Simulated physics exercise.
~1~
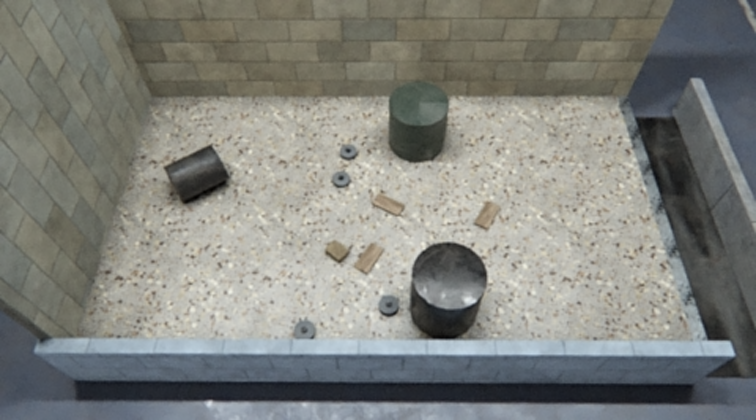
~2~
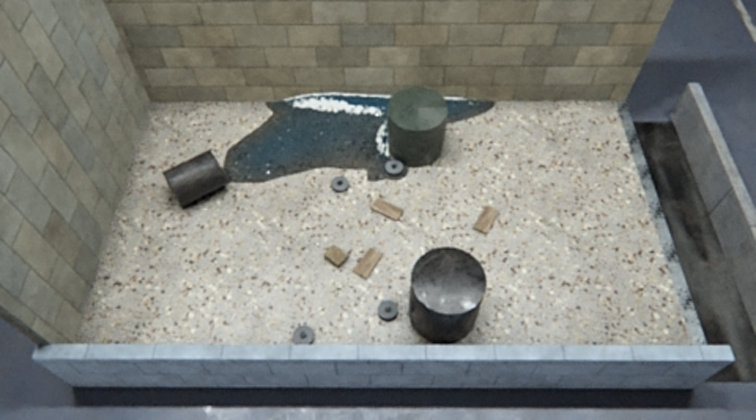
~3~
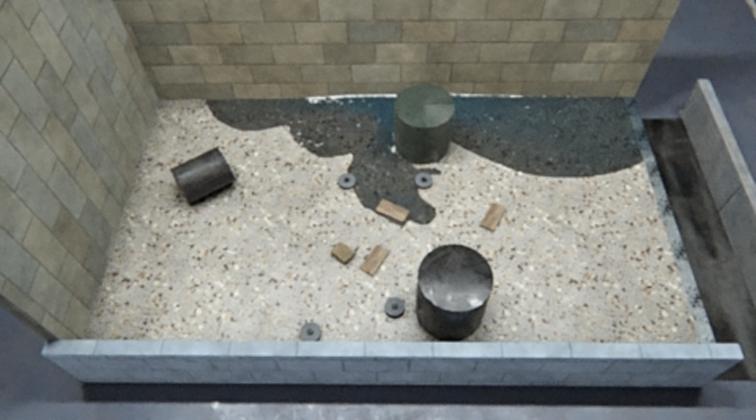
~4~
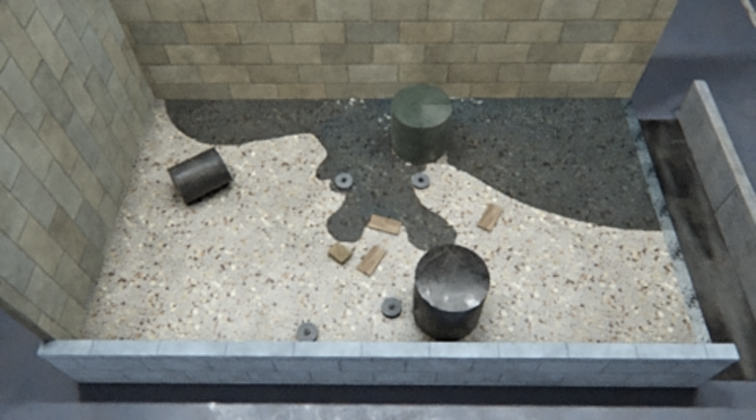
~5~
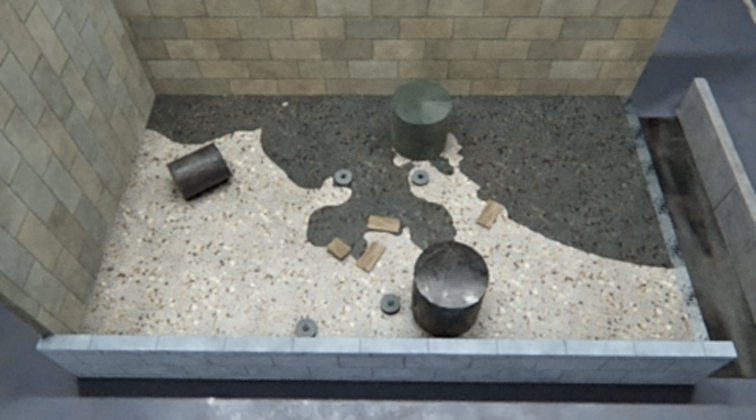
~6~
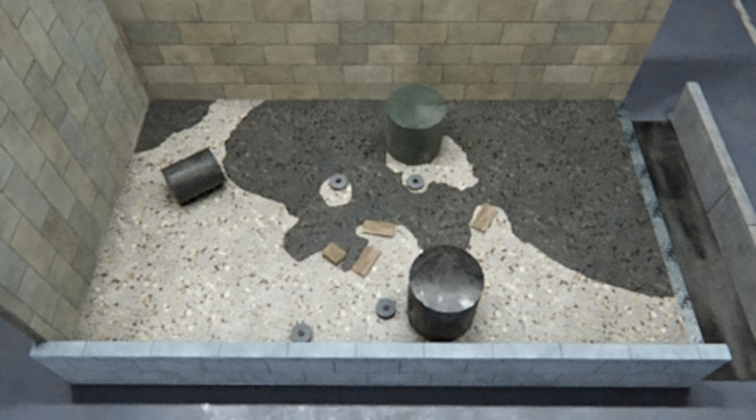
A walled yard of pale, pebbly ground is seen from above, with brick walls behind and to the left, a low wall in front and a dark, lower channel on the right. A dark drum lies on its side at left, a green drum stands at the back and a black one at front, with small tan boards and grey rings between. Bluish, foam-streaked liquid rushes rightward from the fallen drum, carrying one ring right past another. It spreads along the back and toward the middle, nudging a board slightly forward. Finally, dark wetness covers much of the ground, leaving pale patches.
